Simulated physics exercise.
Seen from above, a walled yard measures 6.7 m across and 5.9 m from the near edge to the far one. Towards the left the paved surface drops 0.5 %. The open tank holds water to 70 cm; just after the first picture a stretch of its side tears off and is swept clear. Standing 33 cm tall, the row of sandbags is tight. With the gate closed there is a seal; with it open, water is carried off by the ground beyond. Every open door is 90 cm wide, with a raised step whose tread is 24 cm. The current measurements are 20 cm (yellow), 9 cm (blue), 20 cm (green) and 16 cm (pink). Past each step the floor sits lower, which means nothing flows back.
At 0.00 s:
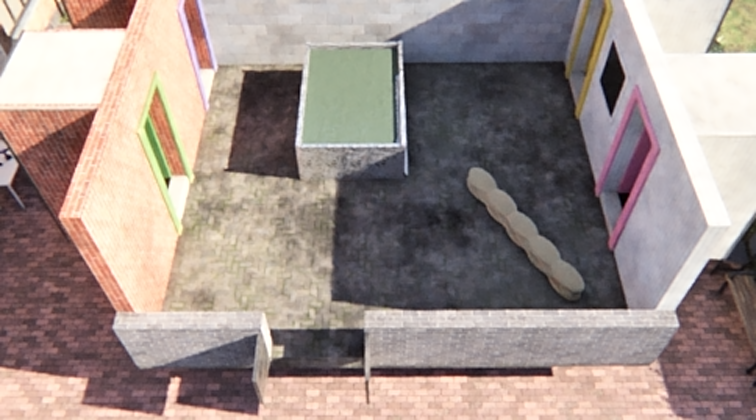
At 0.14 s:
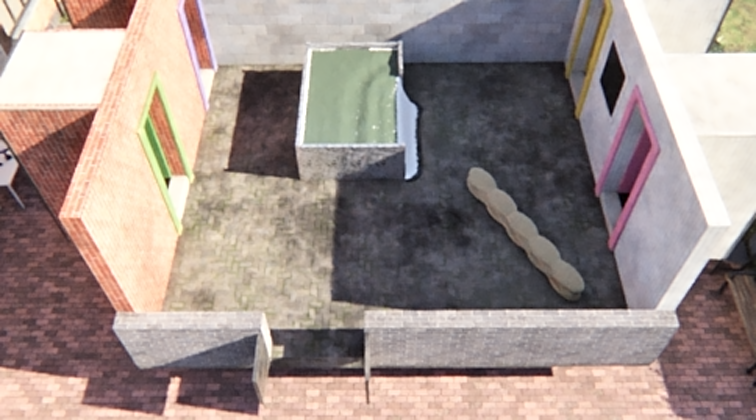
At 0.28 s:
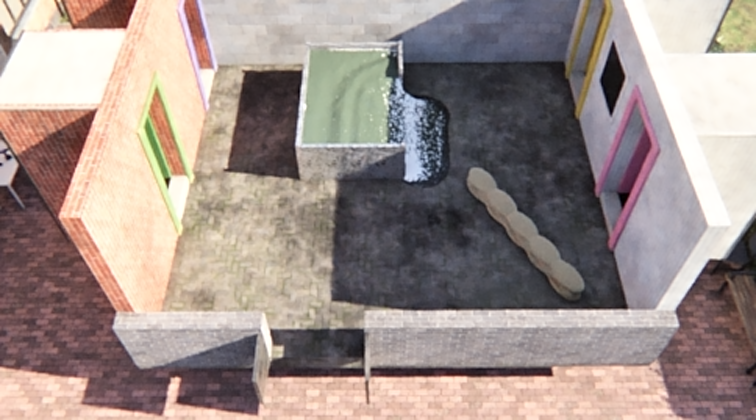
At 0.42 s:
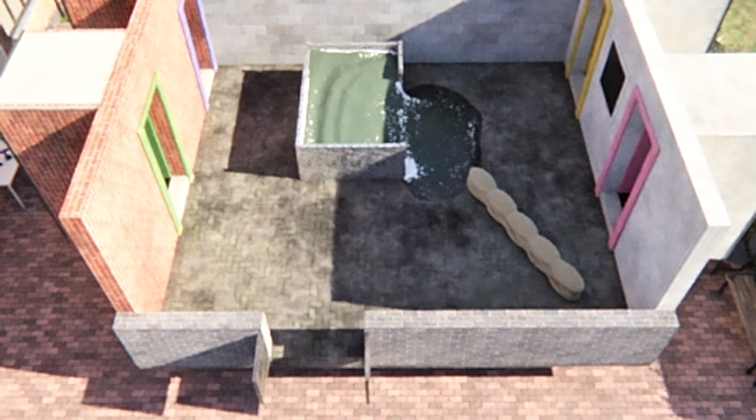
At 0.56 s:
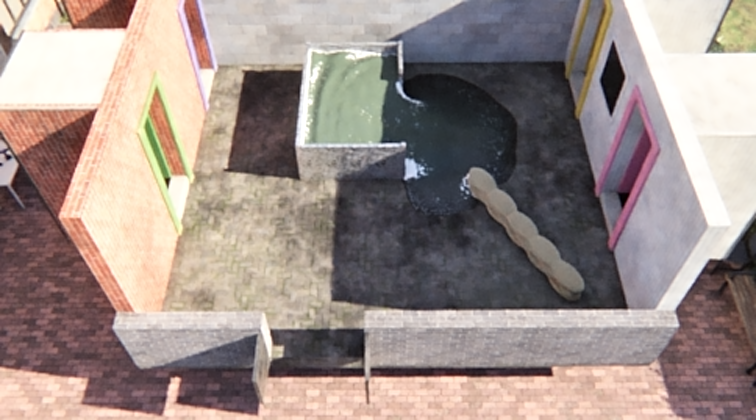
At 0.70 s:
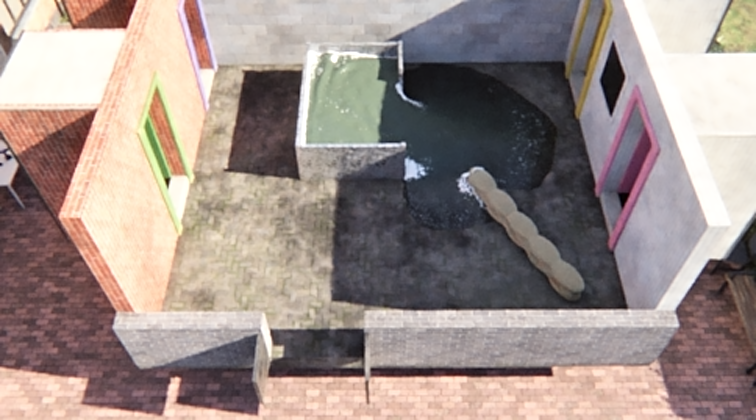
In a walled yard seen from above, the right side of an open tank gave way, and water poured out, spreading across the dark paving to the right and around the near end of a lumpy tan barrier.
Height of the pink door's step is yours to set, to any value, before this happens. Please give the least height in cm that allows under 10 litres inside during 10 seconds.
It would have to be roughly 17 cm high.
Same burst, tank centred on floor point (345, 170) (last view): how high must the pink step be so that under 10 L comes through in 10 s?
A height near 15 cm.
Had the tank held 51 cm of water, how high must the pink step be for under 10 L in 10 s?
It would take a step of about 11.5 cm.
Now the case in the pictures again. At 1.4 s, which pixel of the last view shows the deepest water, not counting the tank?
(590, 164).
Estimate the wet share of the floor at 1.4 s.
I'd estimate about 30 percent.
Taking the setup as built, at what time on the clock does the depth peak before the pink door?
Around 2.0 s, give or take.
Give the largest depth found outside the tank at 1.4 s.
About 42 cm at most.
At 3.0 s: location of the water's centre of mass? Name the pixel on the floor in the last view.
Approximately (473, 154).
After 1.4 s water covers 30 % of the floor, deepest (42 cm) near (590, 164); 8 cm at the pink door, 0 litres in over its 16 cm step.
After 3.0 s water covers 45 % of the floor, deepest (35 cm) near (635, 339); 15 cm at the pink door, 10 litres in over its 16 cm step.
After 10.0 s water covers 90 % of the floor, deepest (14 cm) near (155, 342); 8 cm at the pink door, 13 litres in over its 16 cm step.
At the pink door as built, the water arrived by 1.4 s and peaked near 22 cm at 2.0 s.
Run again over the same 10 s with other heights there, 24 litres in over 14 cm, 5 litres over 19 cm. The limit of 10 litres is kept from about 17 cm up.
